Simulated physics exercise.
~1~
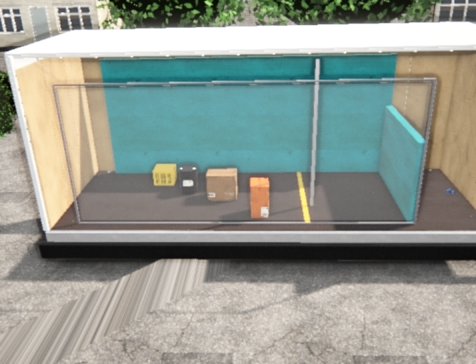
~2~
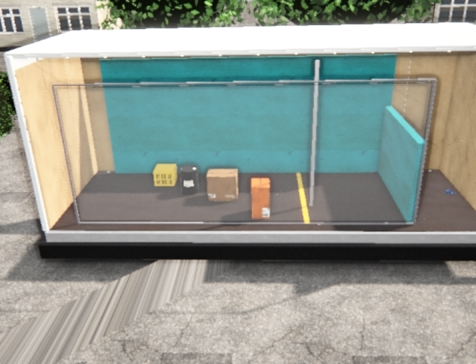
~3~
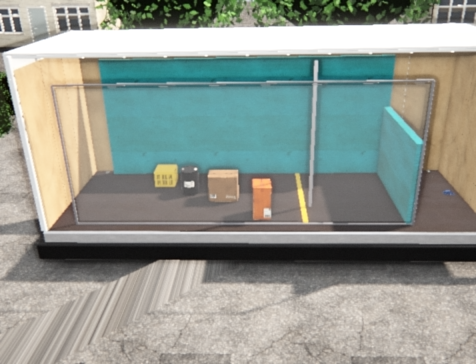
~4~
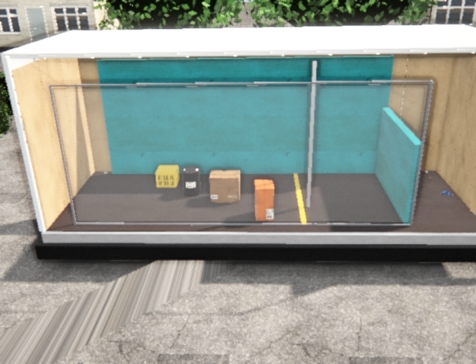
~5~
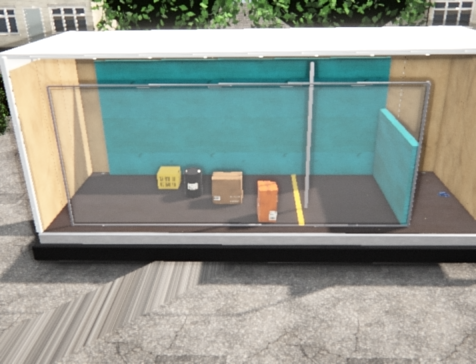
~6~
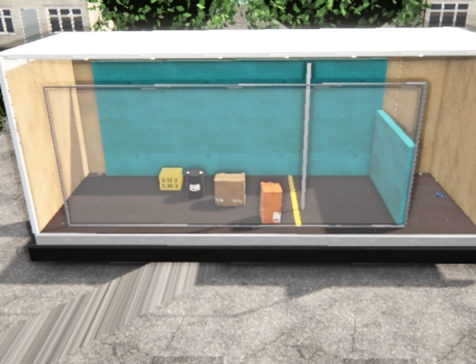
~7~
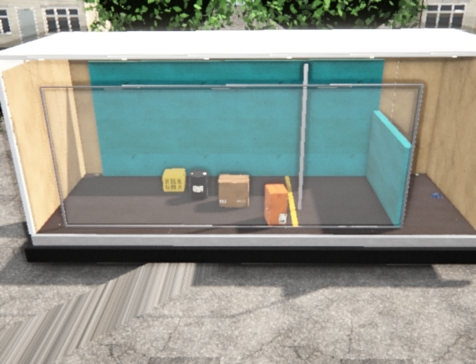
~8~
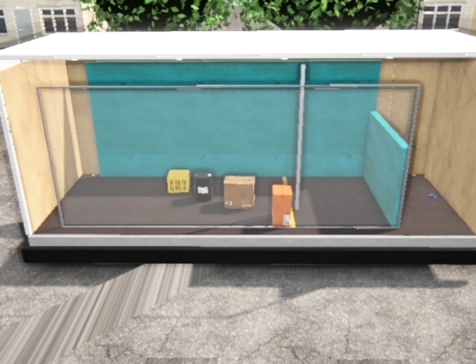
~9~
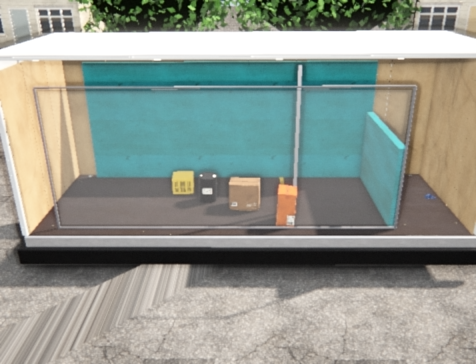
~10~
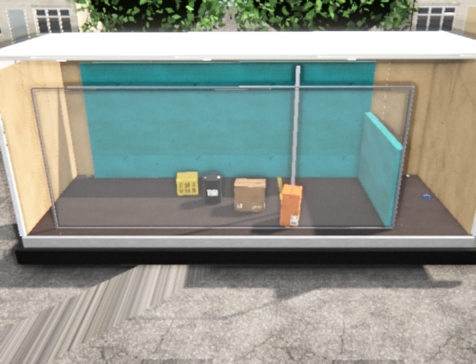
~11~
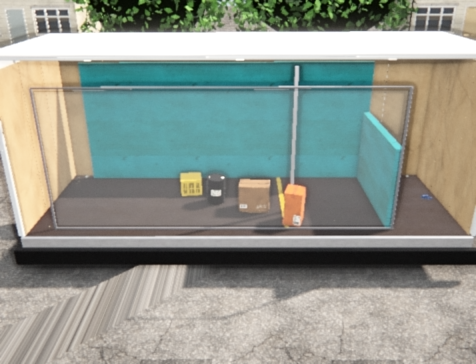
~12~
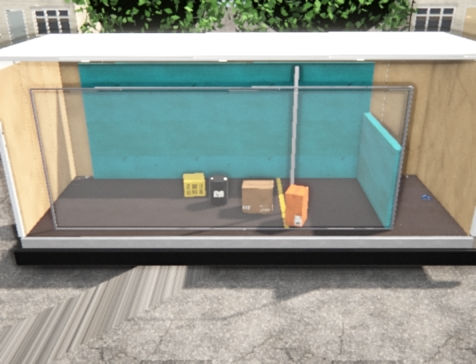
Inside a long open-sided container with a teal back wall, a yellow crate, a black drum, a brown carton and an orange pack slid slowly right together, staying upright, until the orange pack crossed the yellow line and the others stopped short of it.
